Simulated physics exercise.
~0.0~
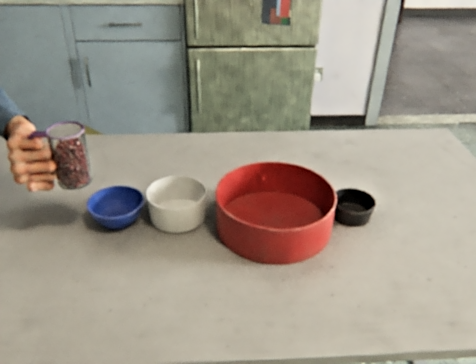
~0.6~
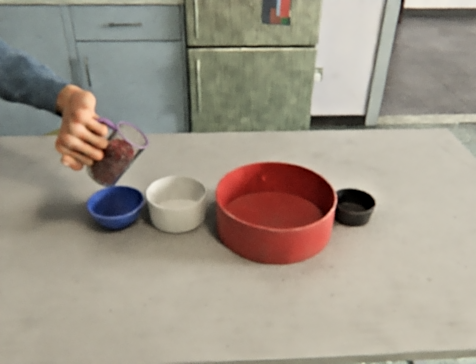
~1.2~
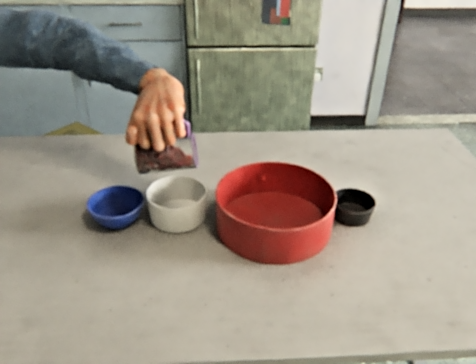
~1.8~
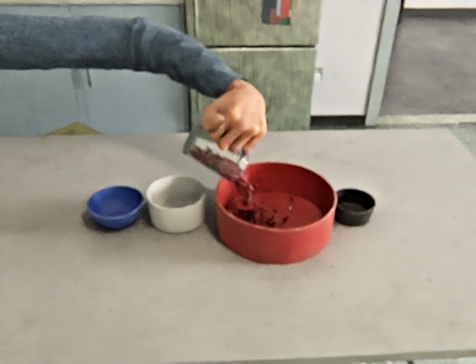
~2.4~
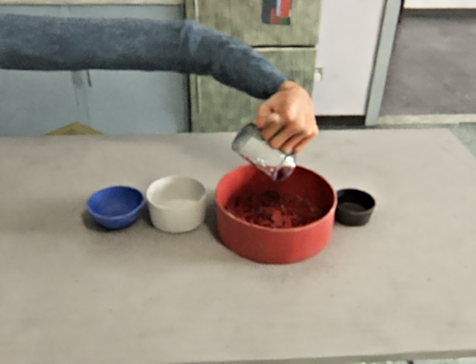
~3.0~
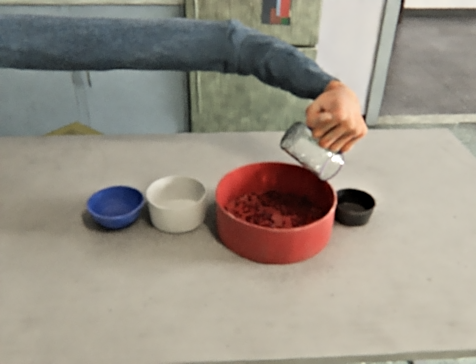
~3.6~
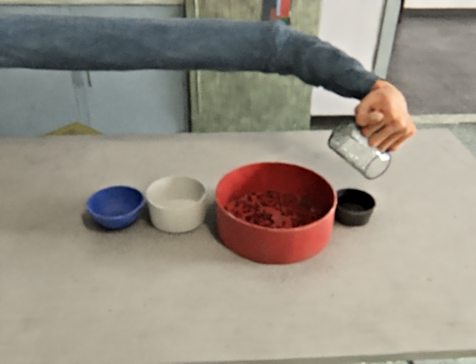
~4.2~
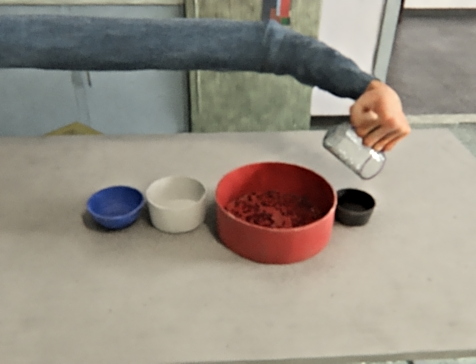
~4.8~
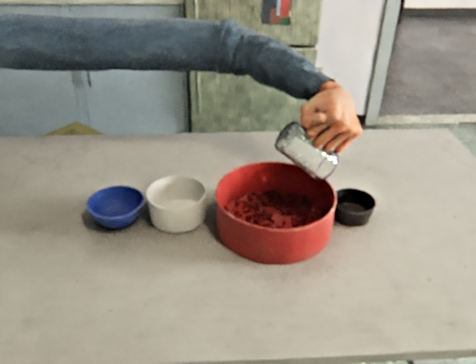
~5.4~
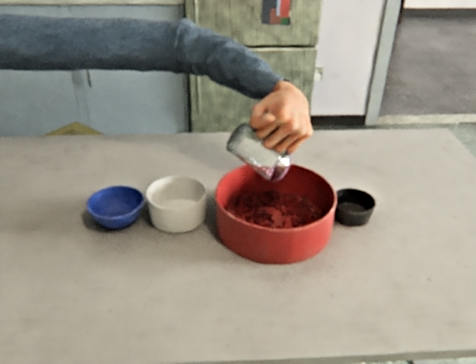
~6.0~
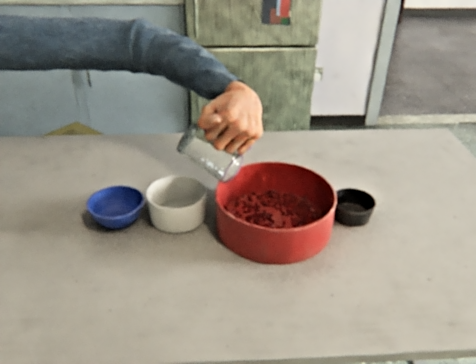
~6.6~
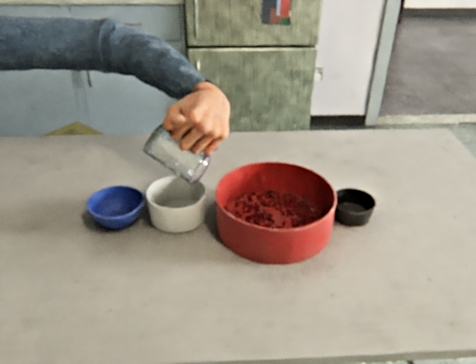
A hand carried a clear cup of dark red beans rightward over a row of dishes, tipping it until all the beans poured into the big red pot, then moved the emptied, upturned cup past it and back left above the white dish.
